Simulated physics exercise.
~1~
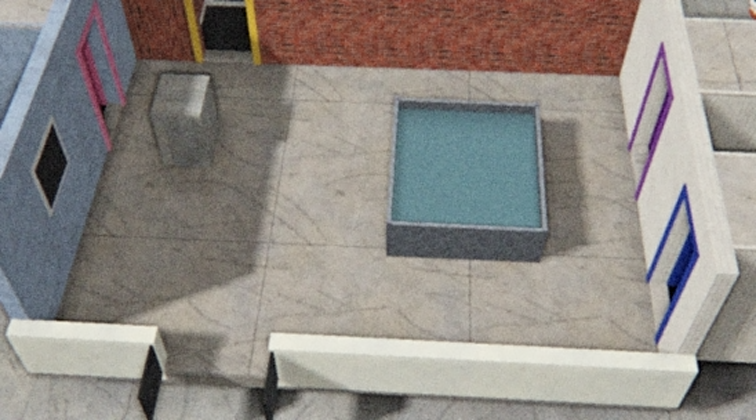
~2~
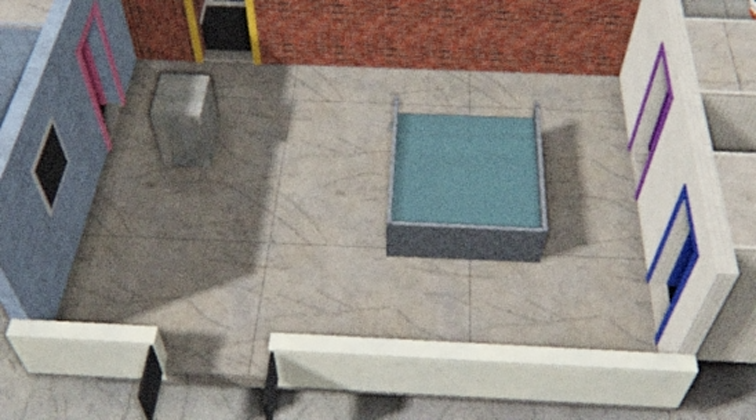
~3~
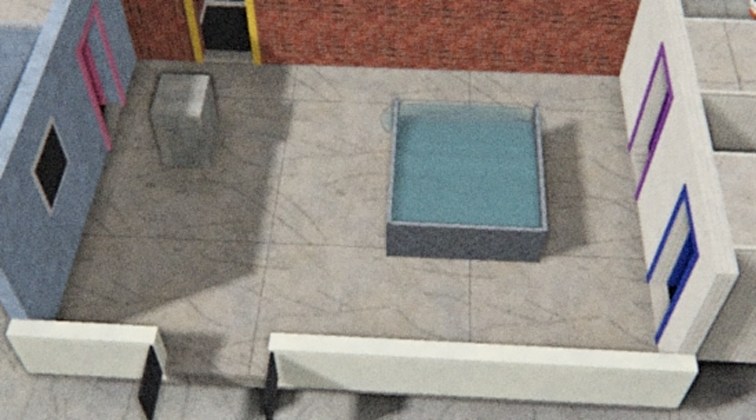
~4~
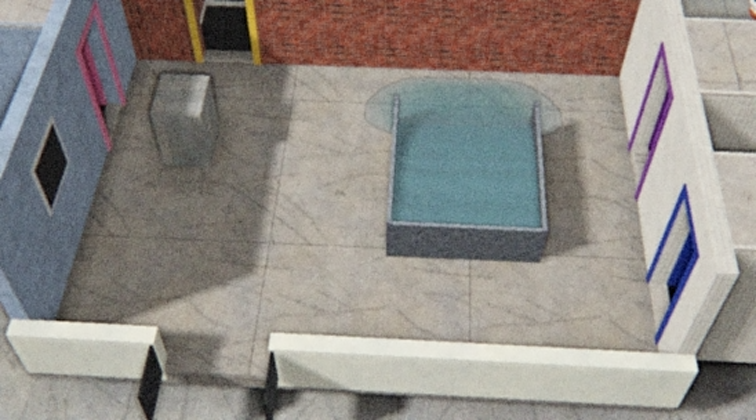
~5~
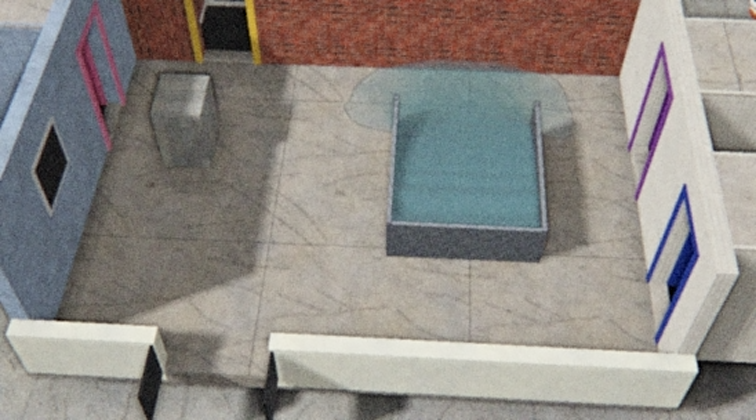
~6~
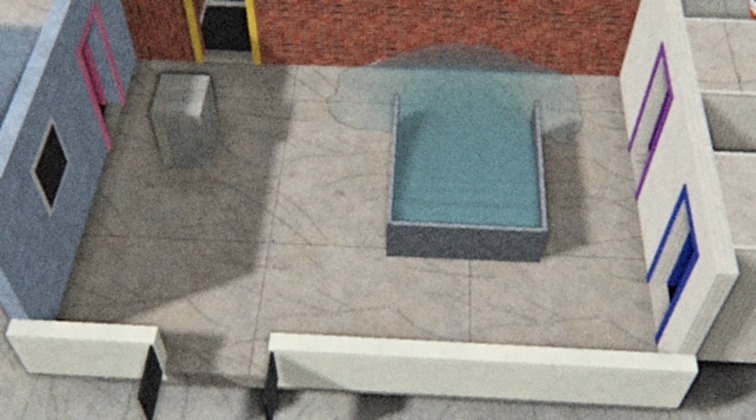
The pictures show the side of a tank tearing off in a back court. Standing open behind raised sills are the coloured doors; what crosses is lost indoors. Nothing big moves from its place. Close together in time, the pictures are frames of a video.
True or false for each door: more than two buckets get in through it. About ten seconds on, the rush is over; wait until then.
The blue door: True; the yellow door: True; the pink door: True; the purple door: False.
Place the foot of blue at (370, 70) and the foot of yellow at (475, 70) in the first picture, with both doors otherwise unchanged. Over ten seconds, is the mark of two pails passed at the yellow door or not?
My reading: Yellow door exceeds the limit.
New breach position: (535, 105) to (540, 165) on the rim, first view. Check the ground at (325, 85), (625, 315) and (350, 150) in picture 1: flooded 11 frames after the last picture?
Point by point: Untouched, swamped and untouched.
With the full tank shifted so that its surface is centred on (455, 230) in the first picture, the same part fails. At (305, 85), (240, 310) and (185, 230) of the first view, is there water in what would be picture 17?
In that order: Awash, free of water, not flooded.
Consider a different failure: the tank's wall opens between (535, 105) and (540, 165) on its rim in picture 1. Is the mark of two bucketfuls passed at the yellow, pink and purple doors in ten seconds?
Yellow door: Falls short; pink door: Exceeds the limit; purple door: Exceeds the limit.
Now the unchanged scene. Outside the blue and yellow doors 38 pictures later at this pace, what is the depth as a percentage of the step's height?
First 190 percent, then 120 percent.
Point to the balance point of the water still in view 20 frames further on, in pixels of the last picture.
Around pixel (427, 136) of the last picture.
A moment on, water covers 15 % of the floor; the blue door not reached, the yellow door not reached, the pink door not reached, the purple door not reached.
Next, water covers 30 % of the floor; the blue door not reached, the yellow door wet at the sill, nothing in, the pink door not reached, the purple door wet at the sill, nothing in.
Then, water covers 55 % of the floor; the blue door wet at the sill, nothing in, the yellow door under two buckets in, the pink door over two buckets in, the purple door wet at the sill, nothing in.
Later, water covers 85 % of the floor; the blue door under two buckets in, the yellow door under two buckets in, the pink door far over two buckets in, the purple door wet at the sill, nothing in.
In the end, water covers 95 % of the floor; the blue door over two buckets in, the yellow door over two buckets in, the pink door far over two buckets in, the purple door wet at the sill, nothing in.
